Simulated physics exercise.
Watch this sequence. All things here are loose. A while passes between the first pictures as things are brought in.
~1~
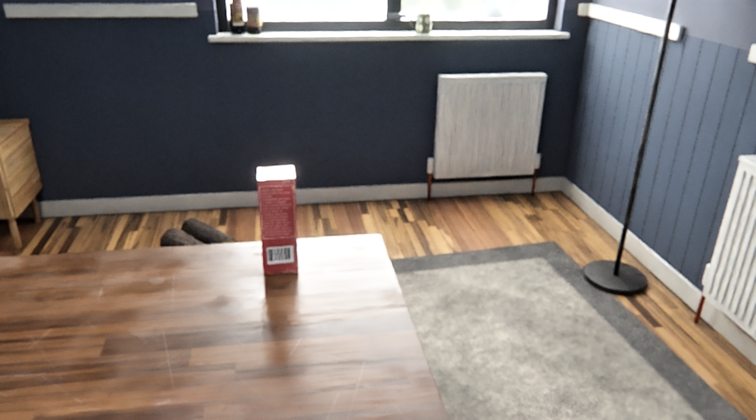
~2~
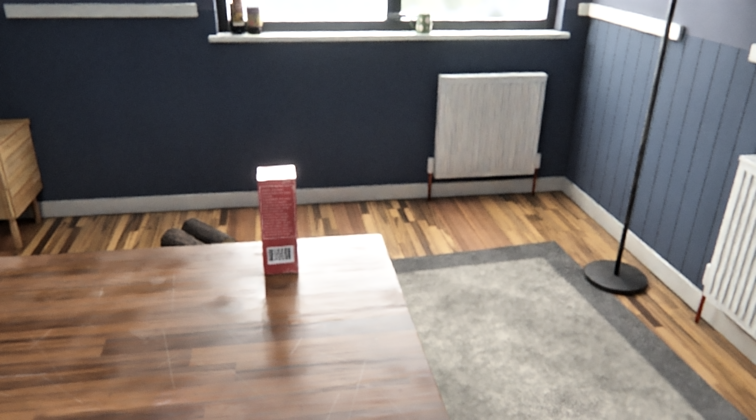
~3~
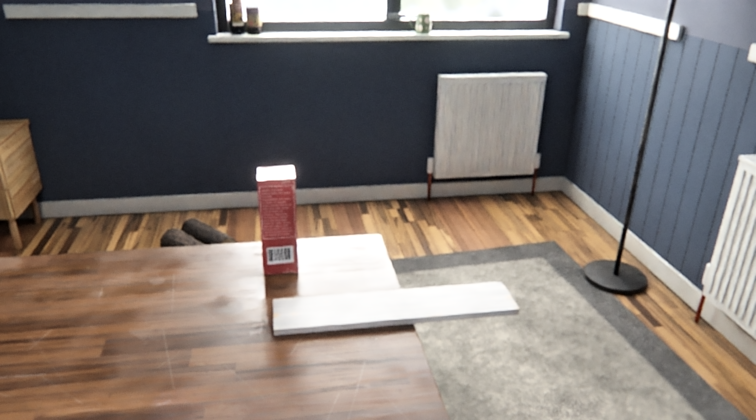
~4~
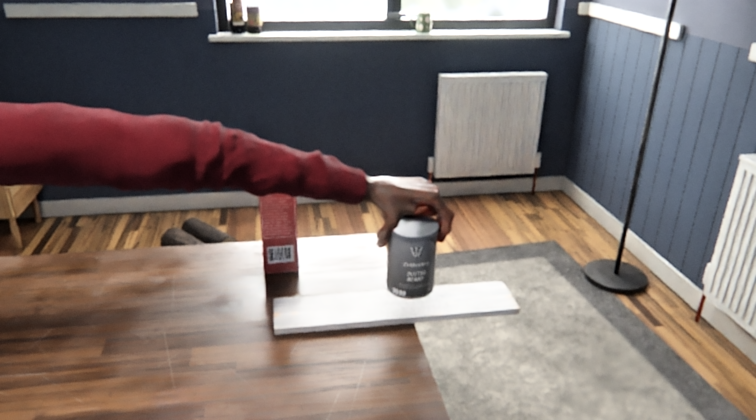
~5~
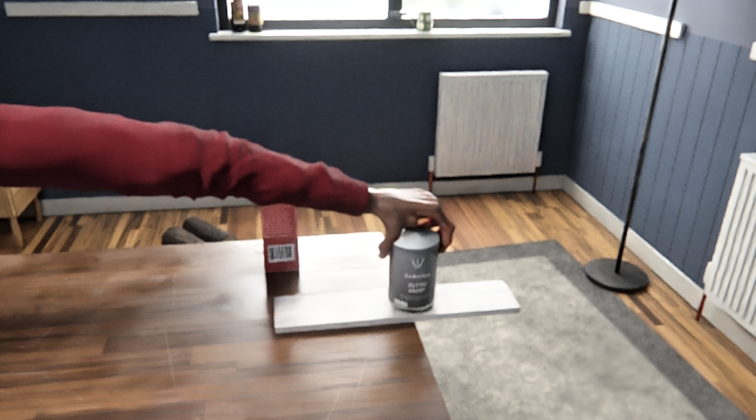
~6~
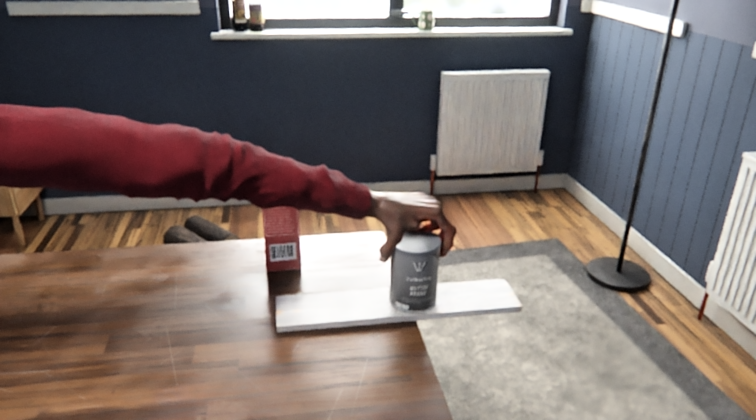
The footage shows a red carton on a wooden table, then a white board lying across the table's right edge. A red-sleeved arm reaches in from the left and lowers a grey tin onto the board, keeping hold of it.
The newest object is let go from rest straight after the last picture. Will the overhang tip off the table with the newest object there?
In the end, nothing drops.
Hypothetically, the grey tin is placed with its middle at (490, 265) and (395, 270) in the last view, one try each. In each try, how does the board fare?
Try one: It tumbles. Try two: It stays where it is.
Then, 0.30 s after the last picture, nothing has stirred.
Then, 0.70 s after the last picture, grey tin resting near (414, 271).
At rest, all 3 in place. Seen from the same camera at the end, grey tin near (414, 271). The board holds.
